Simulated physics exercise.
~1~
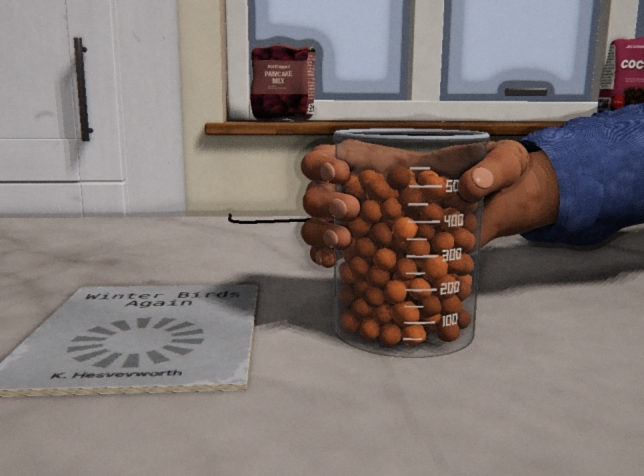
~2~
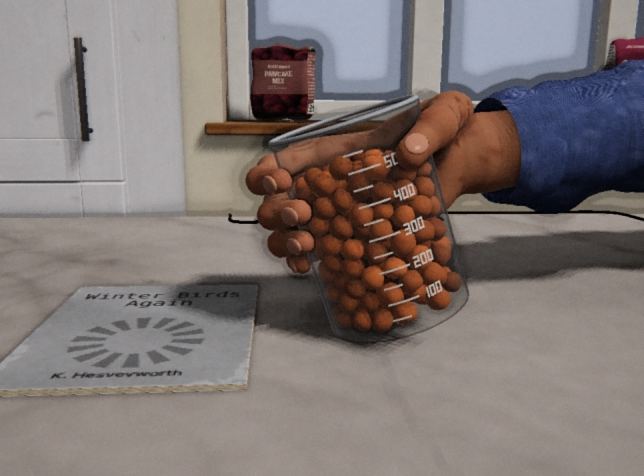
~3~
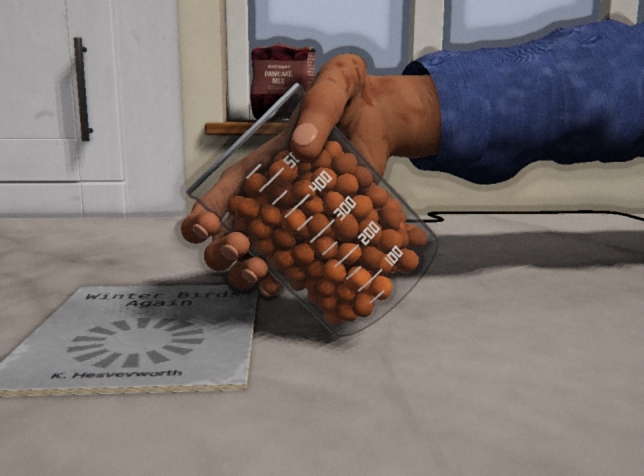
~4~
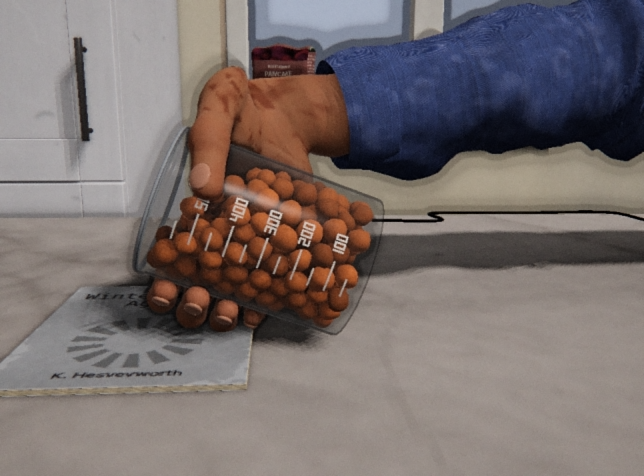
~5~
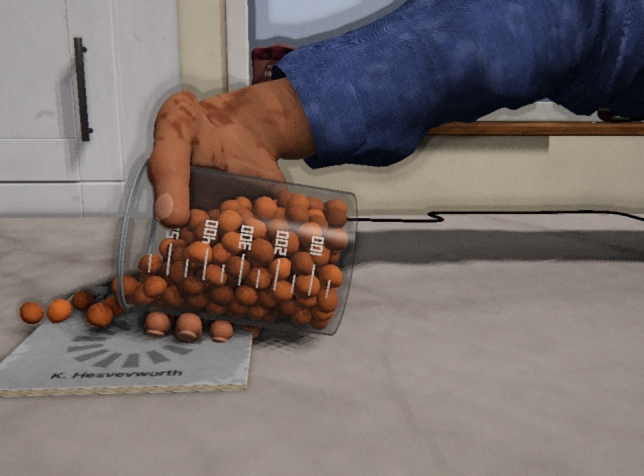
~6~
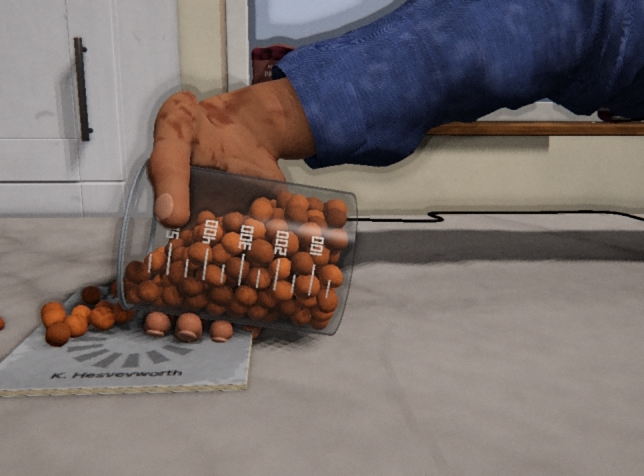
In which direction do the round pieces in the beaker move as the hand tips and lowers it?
The round pieces move toward the left, carried along in the beaker, with a few rolling out past its rim.
